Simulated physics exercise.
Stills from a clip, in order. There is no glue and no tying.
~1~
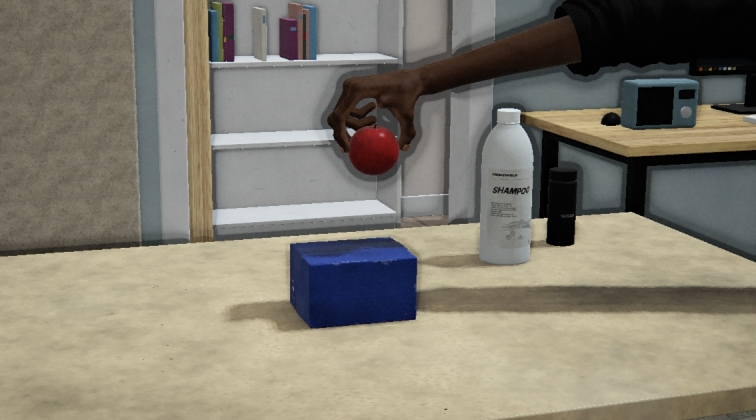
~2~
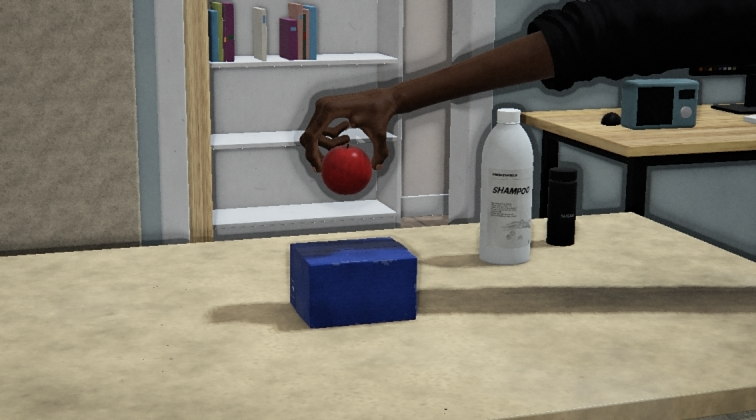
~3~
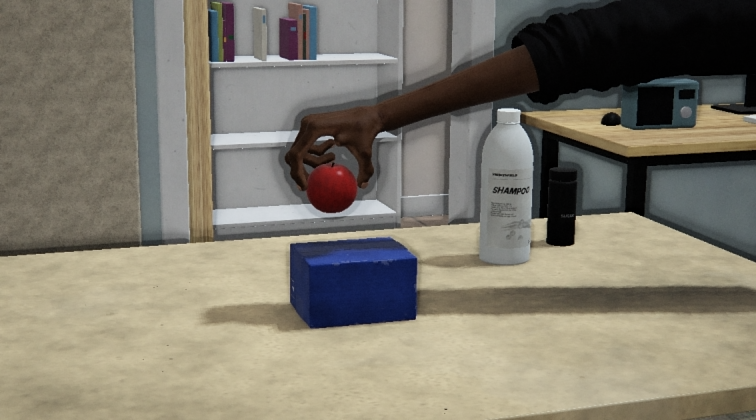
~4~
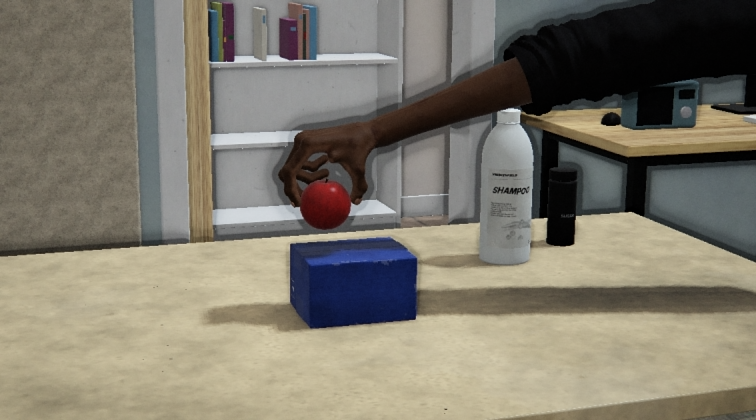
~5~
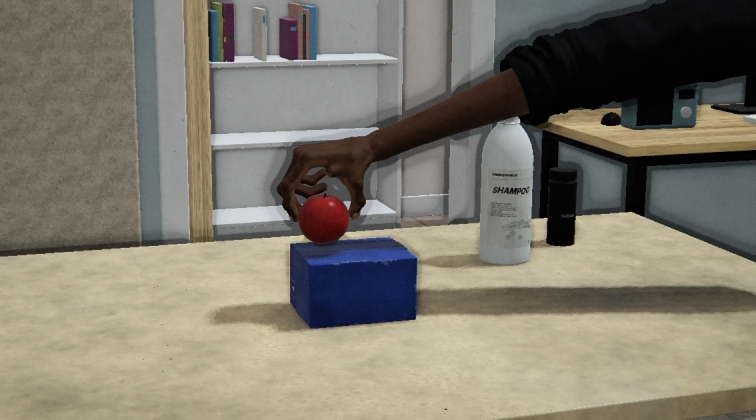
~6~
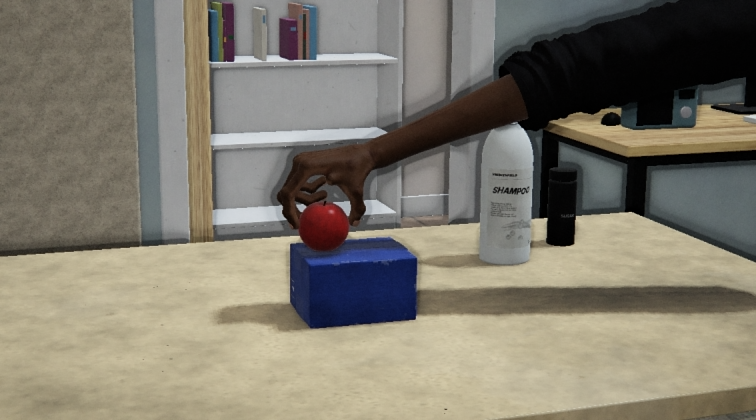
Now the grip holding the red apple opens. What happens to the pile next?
The pile stands firm.
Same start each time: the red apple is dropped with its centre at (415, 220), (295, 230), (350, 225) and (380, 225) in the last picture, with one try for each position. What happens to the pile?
Case one: Falls over. Case two: Falls over. Case three: Stable. Case four: Stable.
Then, 0.30 s past the last view, nothing moves.
Then, 0.70 s past the last view, red apple resting near (324, 227).
Finally, all 4 still in place. Final places as the last picture's camera would see them, red apple near (324, 227). The pile stays up.
